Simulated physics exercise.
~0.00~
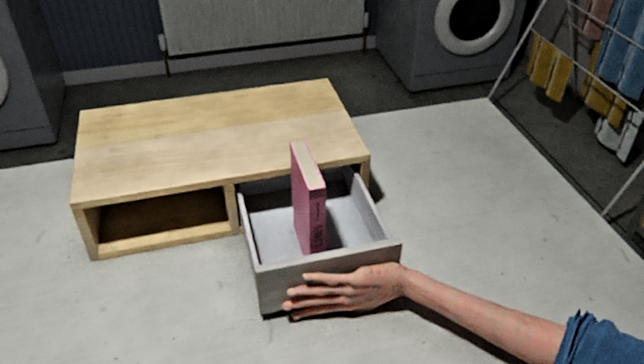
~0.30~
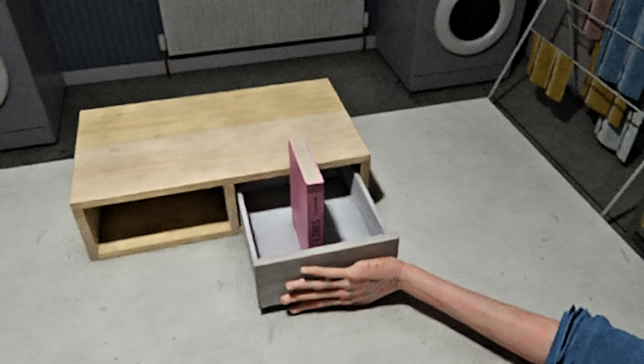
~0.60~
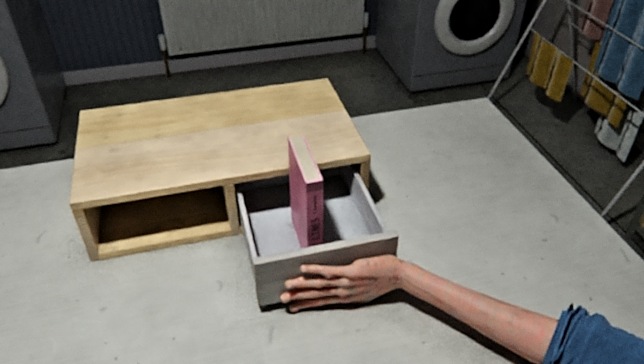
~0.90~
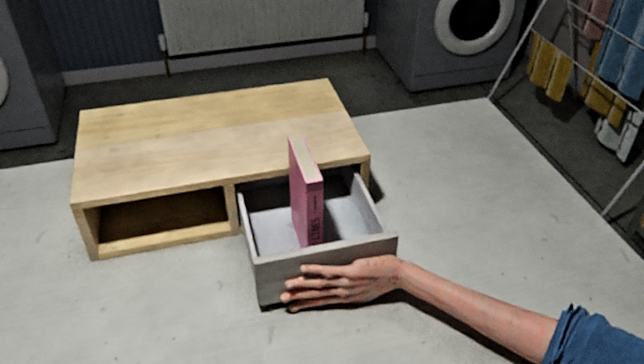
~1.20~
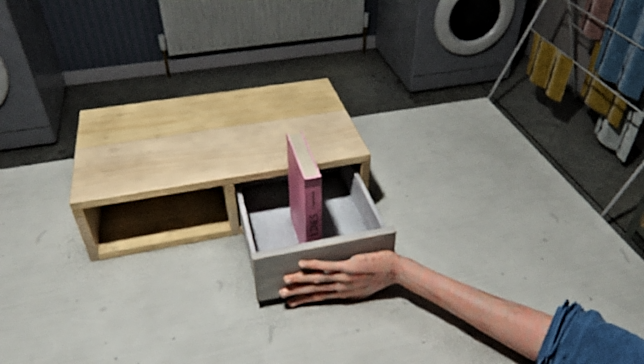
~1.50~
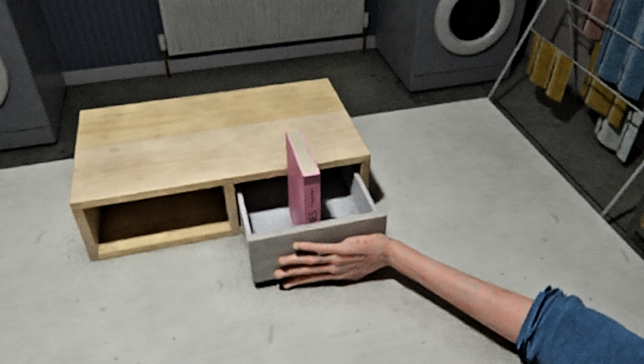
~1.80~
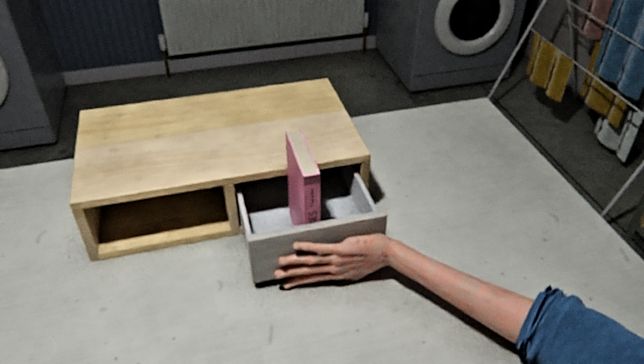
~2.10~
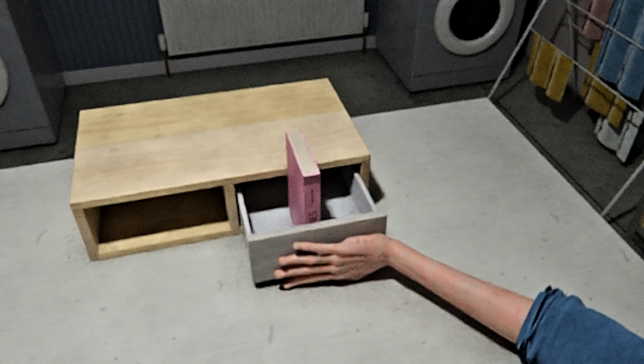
In a room with washing machines and a drying rack in the background, a low wooden chest sits on a pale surface, its right-hand drawer pulled open. A pink book stands upright inside the grey drawer, rising well above its sides, and a hand rests against the drawer front. The hand nudges the drawer slightly inward, then holds it almost still. It pushes again, and the drawer slides a little farther in with the book still upright. Then the drawer jams and stays partly open, the hand still against its front.
